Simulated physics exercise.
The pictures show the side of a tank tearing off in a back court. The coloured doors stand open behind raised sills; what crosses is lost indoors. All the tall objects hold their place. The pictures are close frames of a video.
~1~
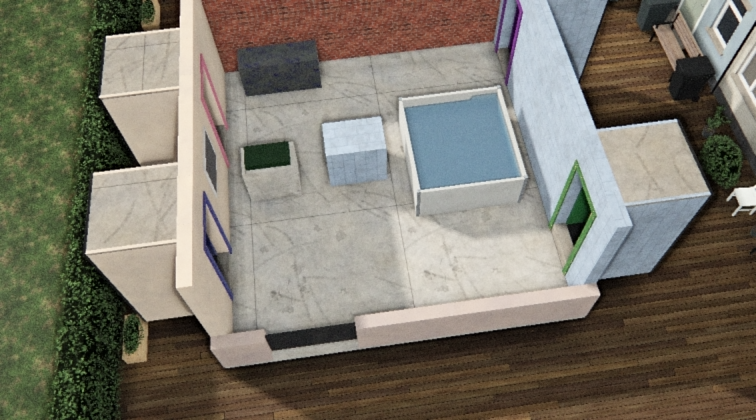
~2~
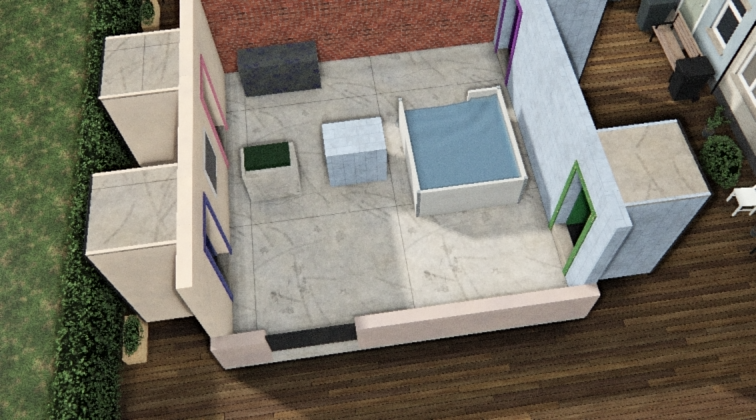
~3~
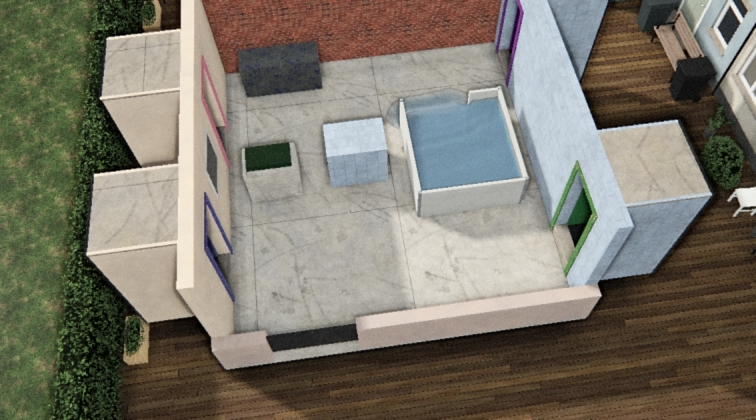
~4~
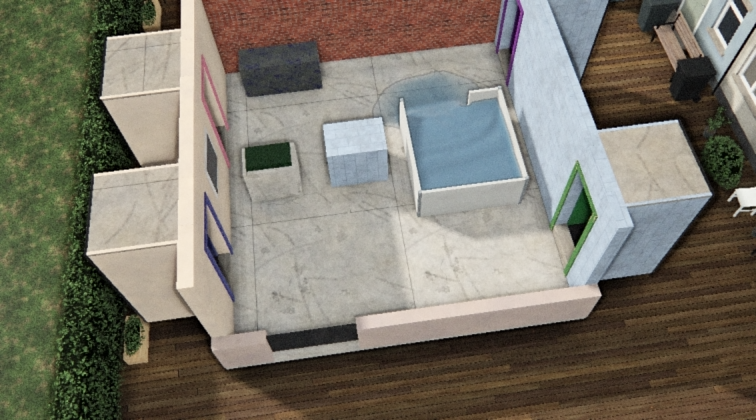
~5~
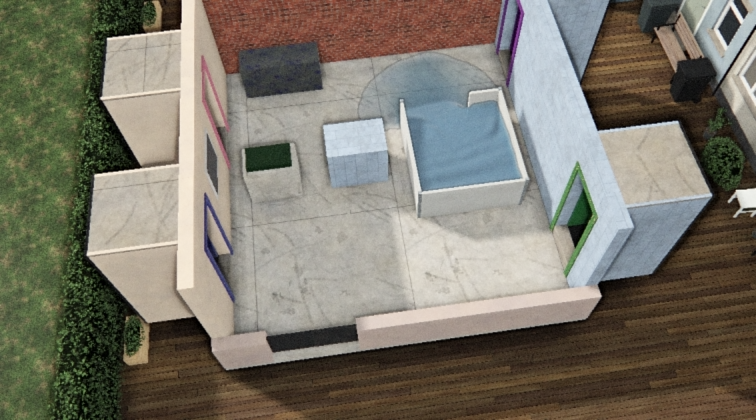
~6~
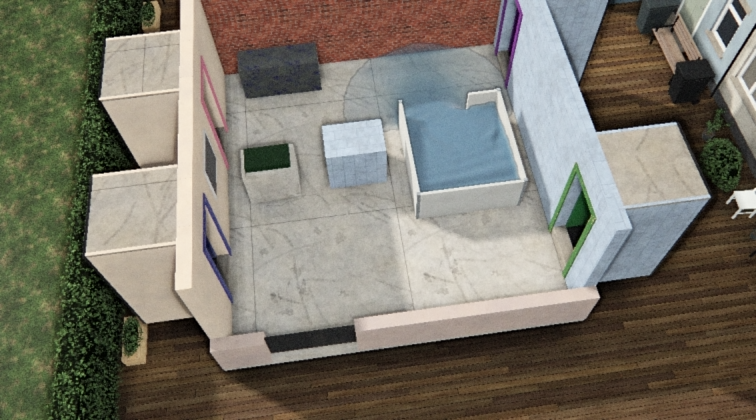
A square water tank losing part of its far side, with water pouring through the gap and spreading across the pale court floor.
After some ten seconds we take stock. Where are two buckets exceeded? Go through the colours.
In the end: The purple door takes more than that; the pink door stays under that; the green door stays under that; the blue door stays under that.
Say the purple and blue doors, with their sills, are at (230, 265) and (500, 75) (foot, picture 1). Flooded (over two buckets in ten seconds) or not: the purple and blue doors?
Purple stays under; blue takes more.
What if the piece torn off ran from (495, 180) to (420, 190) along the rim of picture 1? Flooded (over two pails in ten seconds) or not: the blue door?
In short: The blue door lets more in.
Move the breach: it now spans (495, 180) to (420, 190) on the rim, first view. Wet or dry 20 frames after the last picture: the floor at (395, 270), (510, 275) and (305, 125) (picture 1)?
In that order: Covered, covered, free of water.
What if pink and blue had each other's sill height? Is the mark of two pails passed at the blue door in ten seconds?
One by one: Blue stays under.
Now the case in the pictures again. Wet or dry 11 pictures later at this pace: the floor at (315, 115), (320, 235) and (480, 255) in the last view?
As listed: Flooded, no water, dry.
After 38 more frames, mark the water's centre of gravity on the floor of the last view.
Roughly at (393, 149).
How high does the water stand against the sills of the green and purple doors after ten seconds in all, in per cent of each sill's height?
About 20 and 70 per cent.
A moment on, water covers 20 % of the floor; the purple door wet at the sill, nothing in, the pink door not reached, the green door not reached, the blue door not reached.
Next, water covers 25 % of the floor; the purple door over two buckets in, the pink door not reached, the green door not reached, the blue door not reached.
Then, water covers 50 % of the floor; the purple door far over two buckets in, the pink door wet at the sill, nothing in, the green door wet at the sill, nothing in, the blue door not reached.
Later, water covers 90 % of the floor; the purple door far over two buckets in, the pink door wet at the sill, nothing in, the green door wet at the sill, nothing in, the blue door wet at the sill, nothing in.
In the end, water covers 95 % of the floor; the purple door far over two buckets in, the pink door wet at the sill, nothing in, the green door wet at the sill, nothing in, the blue door wet at the sill, nothing in.
